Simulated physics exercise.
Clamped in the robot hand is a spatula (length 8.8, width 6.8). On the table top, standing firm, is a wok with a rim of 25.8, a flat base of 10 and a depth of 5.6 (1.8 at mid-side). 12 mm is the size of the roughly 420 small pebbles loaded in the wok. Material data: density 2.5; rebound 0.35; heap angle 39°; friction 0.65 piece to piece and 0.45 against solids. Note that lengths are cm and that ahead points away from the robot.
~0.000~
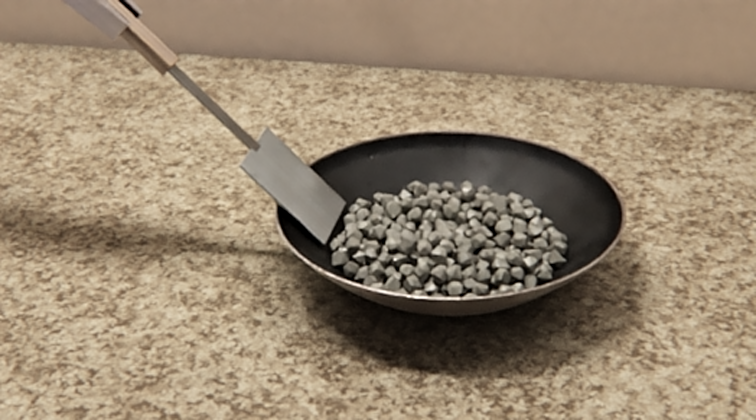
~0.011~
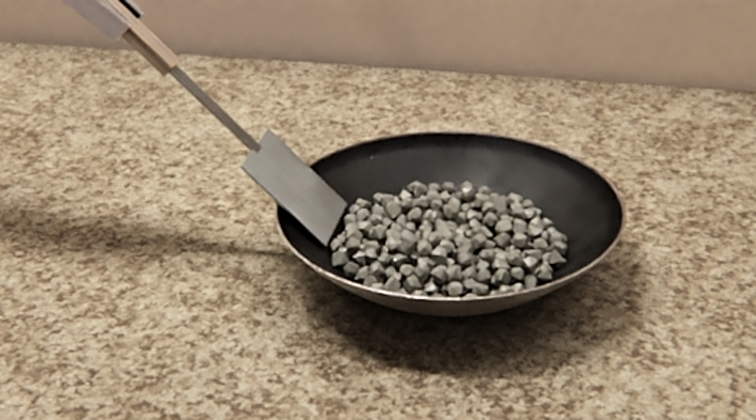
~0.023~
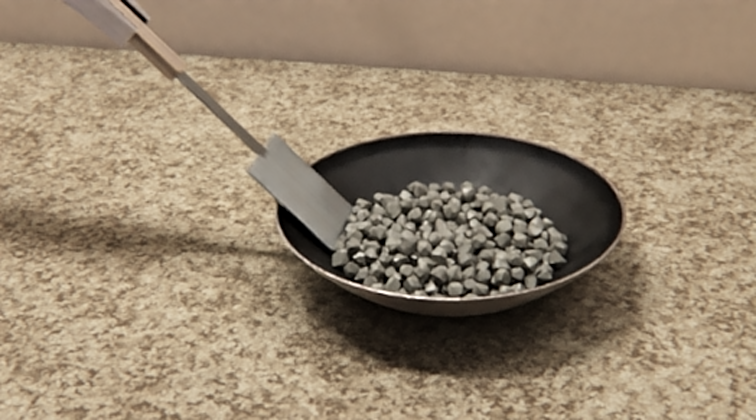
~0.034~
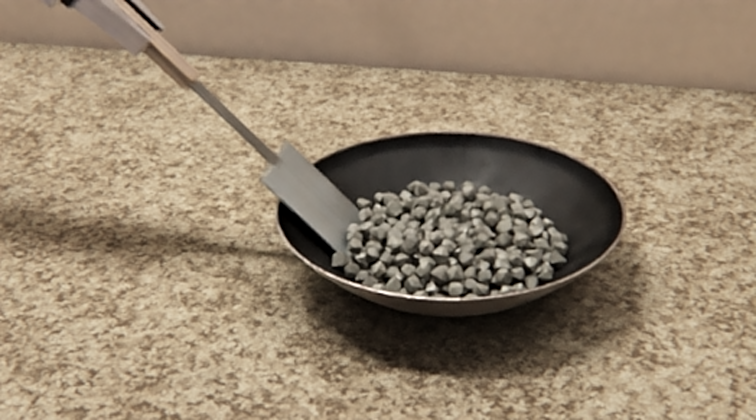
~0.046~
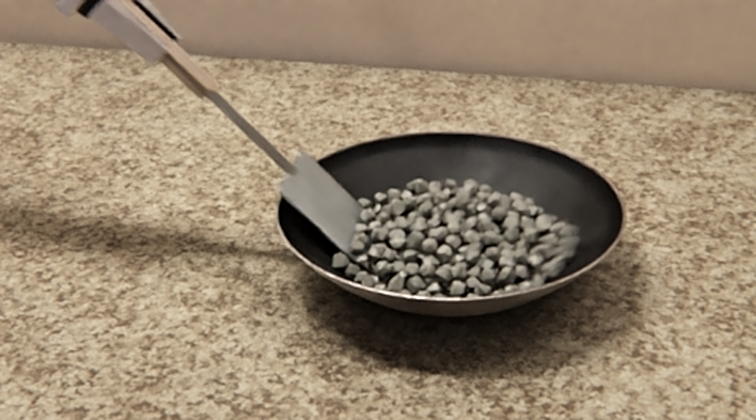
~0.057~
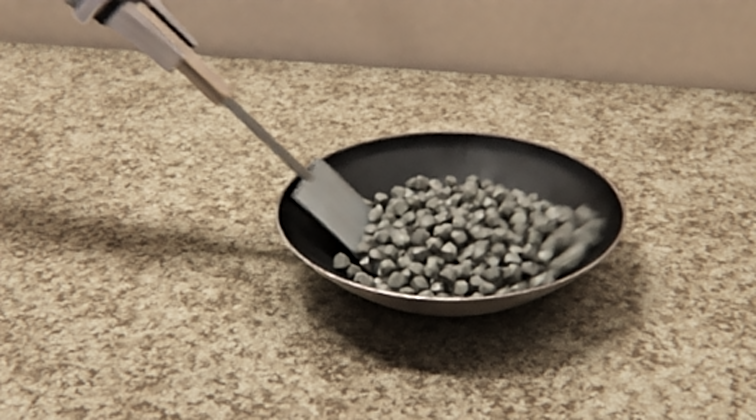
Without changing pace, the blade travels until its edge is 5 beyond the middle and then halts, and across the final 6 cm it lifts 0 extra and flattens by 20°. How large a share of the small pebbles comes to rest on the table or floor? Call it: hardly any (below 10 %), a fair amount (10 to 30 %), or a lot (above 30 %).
A fair amount.
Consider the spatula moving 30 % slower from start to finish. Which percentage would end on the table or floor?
I'd reckon close to 15 per cent.
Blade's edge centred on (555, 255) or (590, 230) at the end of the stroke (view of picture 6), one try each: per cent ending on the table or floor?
Respectively about 35 and 55 percent end on the table or floor.
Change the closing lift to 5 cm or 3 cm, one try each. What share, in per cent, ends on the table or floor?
Result, in order: Approx. 15 % and 15 %.
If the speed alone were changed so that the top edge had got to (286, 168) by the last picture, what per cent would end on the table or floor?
Near 10 in a hundred.
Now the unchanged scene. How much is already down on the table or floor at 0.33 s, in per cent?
Share at that moment: About 15 %.
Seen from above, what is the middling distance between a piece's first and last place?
Some 7 cm.
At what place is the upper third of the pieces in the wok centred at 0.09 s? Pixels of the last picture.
(514, 227).
By 0.09 s, sloping 45°, highest piece 8 above the table; 411 in the wok, 7 on the blade or in flight.
By 0.11 s, sloping 38°, highest piece 11 above the table; 395 in the wok, 23 on the blade or in flight.
By 0.33 s, sloping 25°, highest piece 8 above the table; 348 in the wok, 62 on the table or floor, 8 on the blade or in flight.
By 1.38 s, sloping 25°, highest piece 7 above the table; 347 in the wok, 71 on the table or floor.
Final count, 347 in the wok, 71 on the table or floor. That is 17 % on the table or floor.
